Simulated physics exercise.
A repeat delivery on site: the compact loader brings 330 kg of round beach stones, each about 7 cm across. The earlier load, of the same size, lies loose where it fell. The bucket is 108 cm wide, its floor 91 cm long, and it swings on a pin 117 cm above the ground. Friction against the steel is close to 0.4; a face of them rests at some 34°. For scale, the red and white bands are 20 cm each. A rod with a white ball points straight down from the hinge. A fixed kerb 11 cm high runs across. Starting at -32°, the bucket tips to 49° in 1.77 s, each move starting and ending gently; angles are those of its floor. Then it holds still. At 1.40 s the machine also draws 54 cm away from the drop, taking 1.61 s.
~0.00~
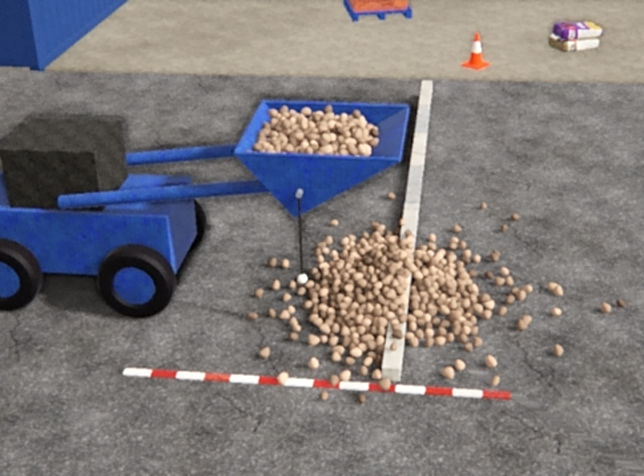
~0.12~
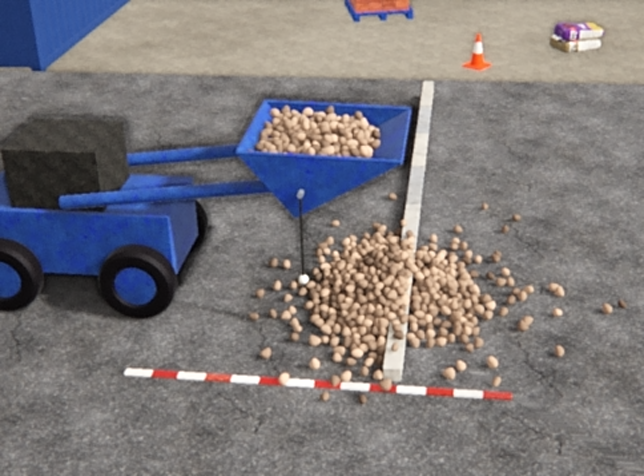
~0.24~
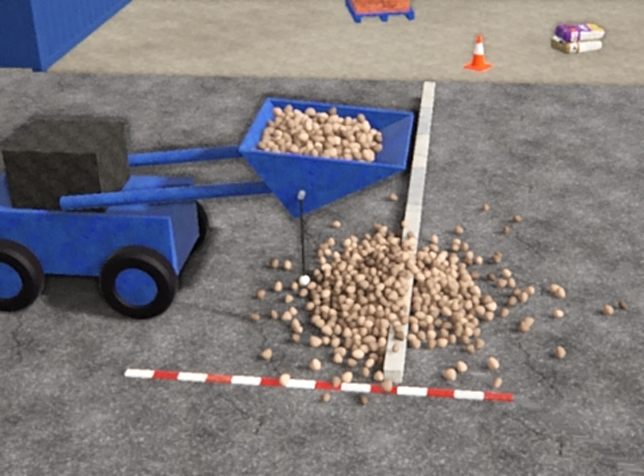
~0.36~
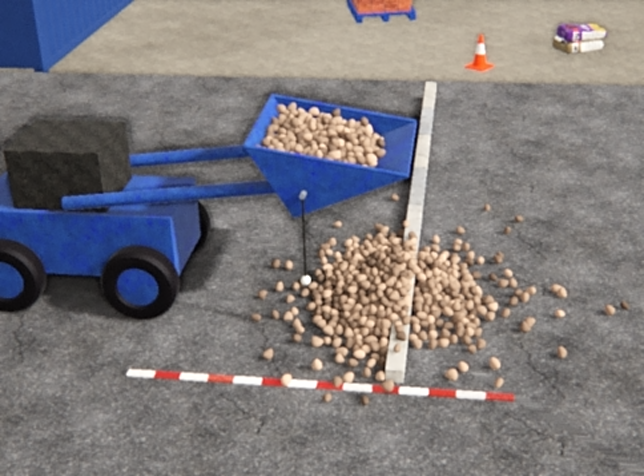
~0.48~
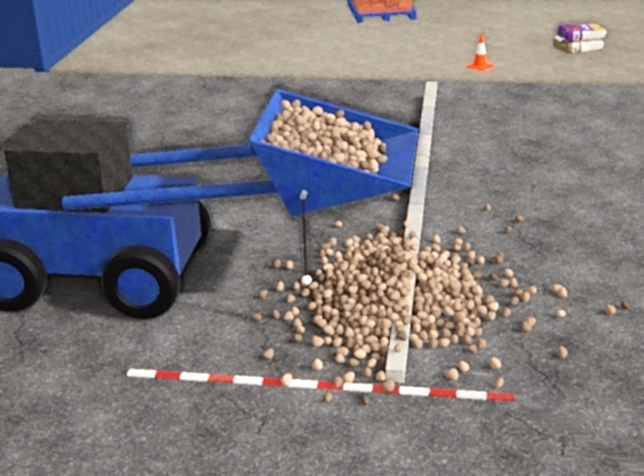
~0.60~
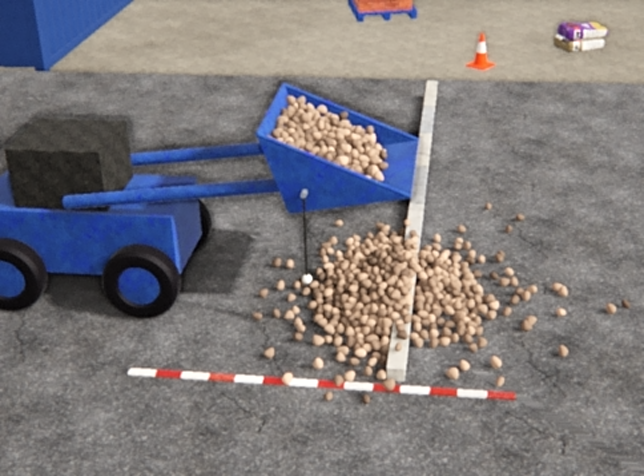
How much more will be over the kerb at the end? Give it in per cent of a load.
About 57 per cent.
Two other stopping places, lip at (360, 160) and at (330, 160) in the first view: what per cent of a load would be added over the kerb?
About 20 and 0 per cent.
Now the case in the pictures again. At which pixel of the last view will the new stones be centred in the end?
Around (421, 283).
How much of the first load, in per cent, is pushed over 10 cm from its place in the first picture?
Roughly 20 per cent of them.
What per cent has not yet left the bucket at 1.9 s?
Roughly 5 per cent is still inside.
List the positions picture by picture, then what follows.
The first frame shows lip at (400, 160), floor tilted -32°, highest stones at (317, 124). The earlier load is highest near (389, 273), 23 cm above ground level, 70 % on this side of the kerb, 30 % over the kerb.
The second frame shows lip at (402, 162), floor tilted -31°, highest stones at (310, 124); the stones move at 0.1 m/s on average.
The third frame shows lip at (404, 168), floor tilted -28°, highest stones at (300, 124); the stones move at 0.1 m/s on average.
The fourth frame shows lip at (408, 176), floor tilted -23°, highest stones at (294, 119); the stones move at 0.2 m/s on average.
The fifth frame shows lip at (410, 186), floor tilted -17°, highest stones at (290, 116); the stones move at 0.2 m/s on average.
The sixth frame shows lip at (411, 197), floor tilted -10°, highest stones at (293, 112); the stones move at 0.3 m/s on average.
After 1.3 s the floor is at 36°; in per cent of one load, 87 in the bucket, 82 on this side of the kerb, 30 over the kerb; the foremost stones are at (586, 310).
After 1.9 s the floor is at 49°; in per cent of one load, 3 in the bucket, 120 on this side of the kerb, 77 over the kerb; the foremost stones are at (587, 311).
After 3.5 s the floor is at 49°; in per cent of one load, 0 in the bucket, 113 on this side of the kerb, 87 over the kerb; the foremost stones are at (599, 295).
After 6.0 s the floor is at 49°; in per cent of one load, 0 in the bucket, 113 on this side of the kerb, 87 over the kerb; the foremost stones are at (599, 295). Net gain over the kerb, 57.
